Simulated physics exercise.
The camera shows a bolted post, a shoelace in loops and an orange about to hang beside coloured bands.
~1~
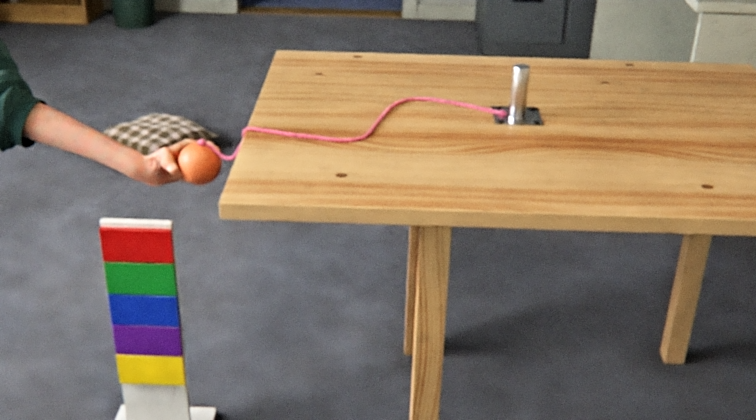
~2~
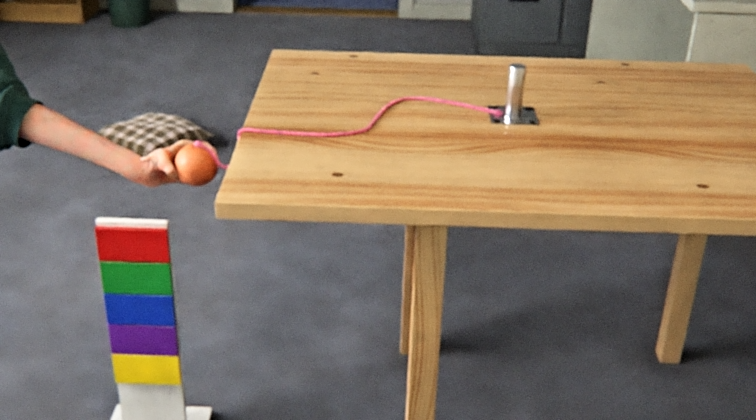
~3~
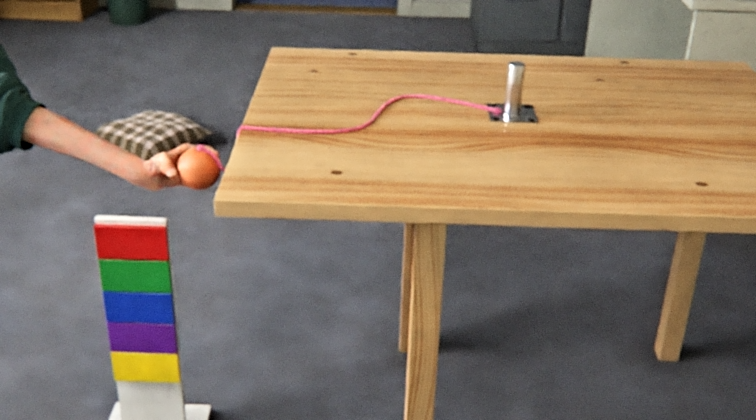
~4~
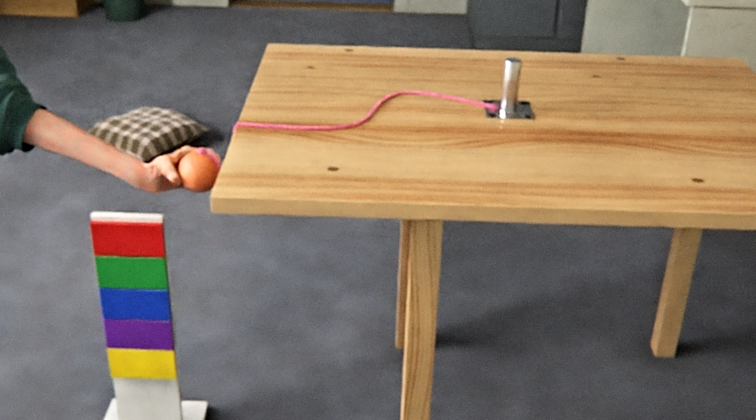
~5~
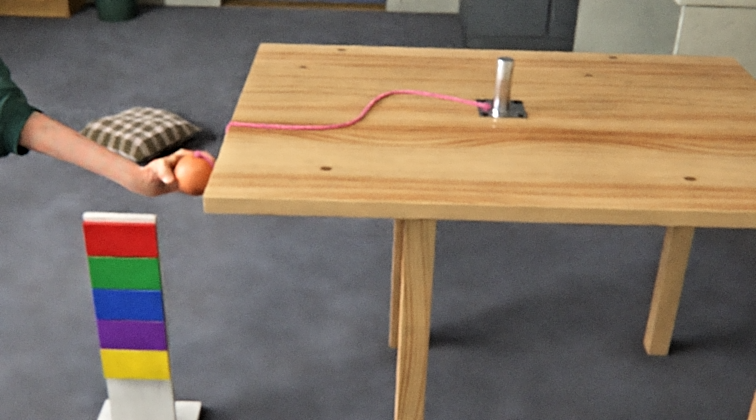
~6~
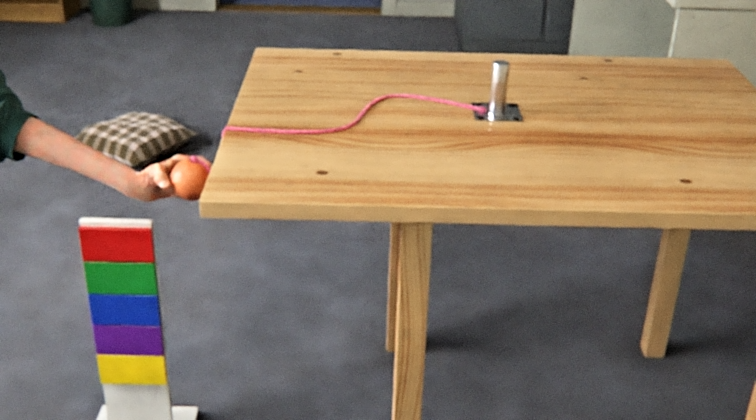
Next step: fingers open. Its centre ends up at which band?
At the green one.
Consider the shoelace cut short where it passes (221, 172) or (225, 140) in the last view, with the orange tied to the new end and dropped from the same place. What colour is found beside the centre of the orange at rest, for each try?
Taking them in turn, you'd get red, then none, it hangs higher.
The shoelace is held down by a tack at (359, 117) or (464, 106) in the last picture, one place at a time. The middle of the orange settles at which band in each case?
First try red, second try green.
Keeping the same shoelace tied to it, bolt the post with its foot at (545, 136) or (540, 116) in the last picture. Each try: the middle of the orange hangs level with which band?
Going case by case, it's red and then red.
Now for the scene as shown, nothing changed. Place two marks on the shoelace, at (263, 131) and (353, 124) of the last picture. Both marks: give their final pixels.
End: (233, 139) and then (296, 109).
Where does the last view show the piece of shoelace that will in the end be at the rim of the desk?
It's near (291, 132) in the last picture.
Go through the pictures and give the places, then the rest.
In the first frame, orange (200, 163); red (136, 247); green (140, 280); blue (144, 311); purple (147, 342); yellow (151, 371).
In the second frame, orange (197, 165); shoelace through (467, 106) (400, 100) (372, 124) (310, 135) (241, 140).
In the third frame, orange (199, 168).
In the fourth frame, orange (200, 171); shoelace through (462, 100) (396, 94) (367, 118) (302, 128) (236, 137).
In the fifth frame, orange (196, 175).
In the sixth frame, orange (192, 179); shoelace through (451, 103) (384, 98) (356, 122) (290, 132) (225, 142).
A little later, orange near (222, 252); level with red.
Next, orange near (259, 254); level with green.
Later still, orange near (239, 267); level with green.
When it is over, orange near (235, 264); level with green. The shoelace holds its middle at green.
